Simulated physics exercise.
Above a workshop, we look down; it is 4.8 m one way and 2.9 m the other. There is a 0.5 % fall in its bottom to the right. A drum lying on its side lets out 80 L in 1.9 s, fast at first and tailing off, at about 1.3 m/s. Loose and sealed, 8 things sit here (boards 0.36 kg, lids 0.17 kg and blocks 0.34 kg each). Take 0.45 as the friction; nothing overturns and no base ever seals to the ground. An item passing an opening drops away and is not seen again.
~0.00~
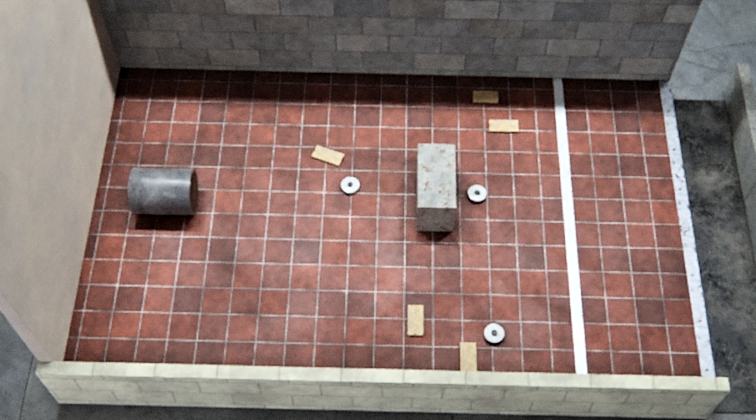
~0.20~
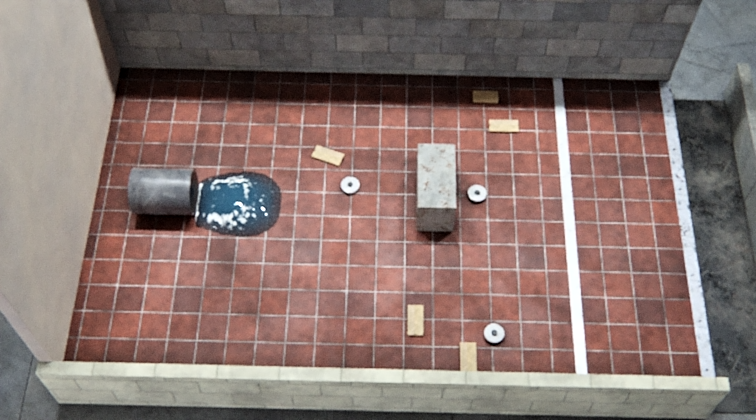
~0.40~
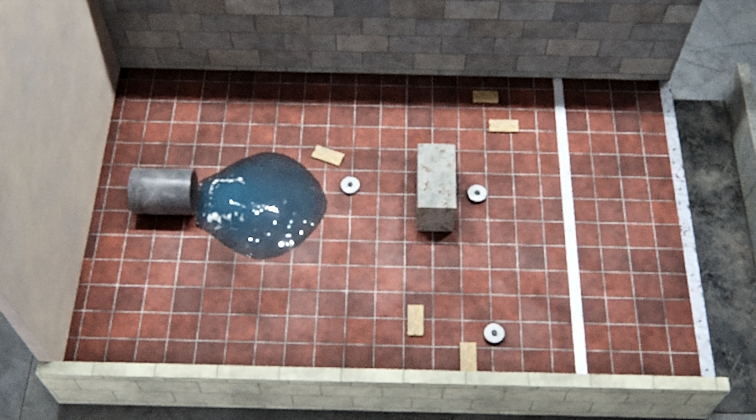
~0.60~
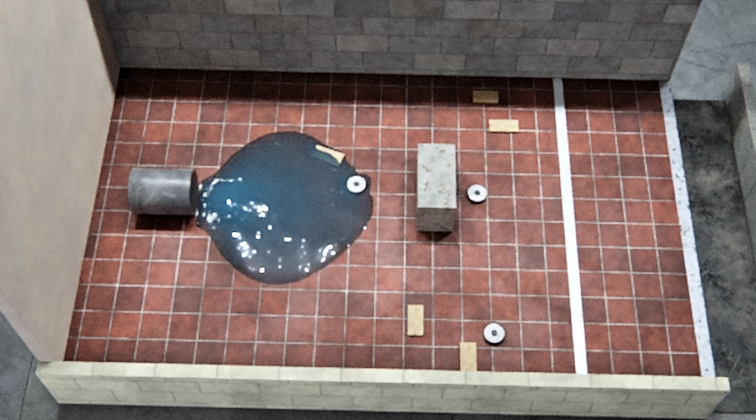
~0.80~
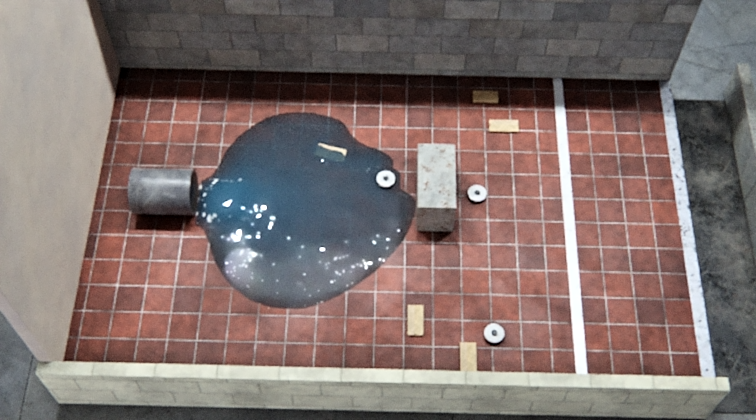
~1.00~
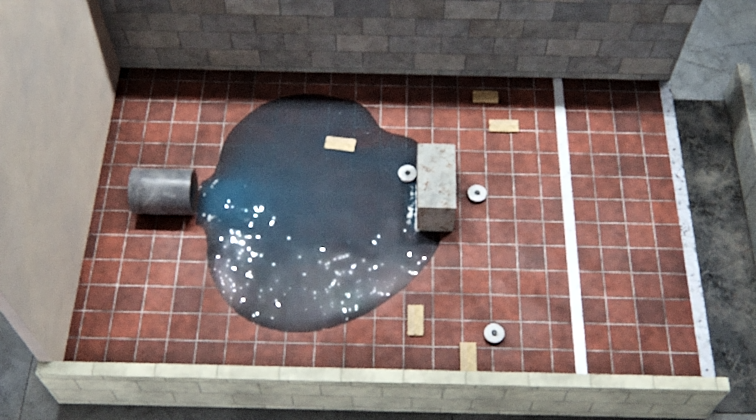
To begin with, a gray drum lies on its side on a dry red tiled floor scattered with small discs, tan pieces and a block. Dark water then spreads rightward from it, pushing one disc right to the block, and afterward the nearest tan piece shifts slightly right.
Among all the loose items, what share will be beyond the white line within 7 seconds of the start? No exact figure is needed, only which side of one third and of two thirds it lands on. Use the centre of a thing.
It lands at or above two thirds.
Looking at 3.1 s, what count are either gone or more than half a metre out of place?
By then 6.
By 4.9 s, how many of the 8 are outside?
By that moment the number is 3.
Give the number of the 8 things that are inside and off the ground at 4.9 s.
At that instant the tally stands at 0.
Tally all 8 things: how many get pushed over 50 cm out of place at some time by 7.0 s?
By my tally, 6.
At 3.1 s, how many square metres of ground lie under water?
Some 5.0 m2 of it.
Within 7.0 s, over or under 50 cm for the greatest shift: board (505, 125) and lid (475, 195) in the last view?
In order: Within the mark, within the mark.
After 1.4 s 0 of 8 are over the mark; 1 afloat.
After 3.1 s 0 of 8 are over the mark; 6 afloat.
After 4.9 s 6 of 8 are over the mark; 0 afloat.
After 7.0 s 6 of 8 are over the mark; 0 afloat.
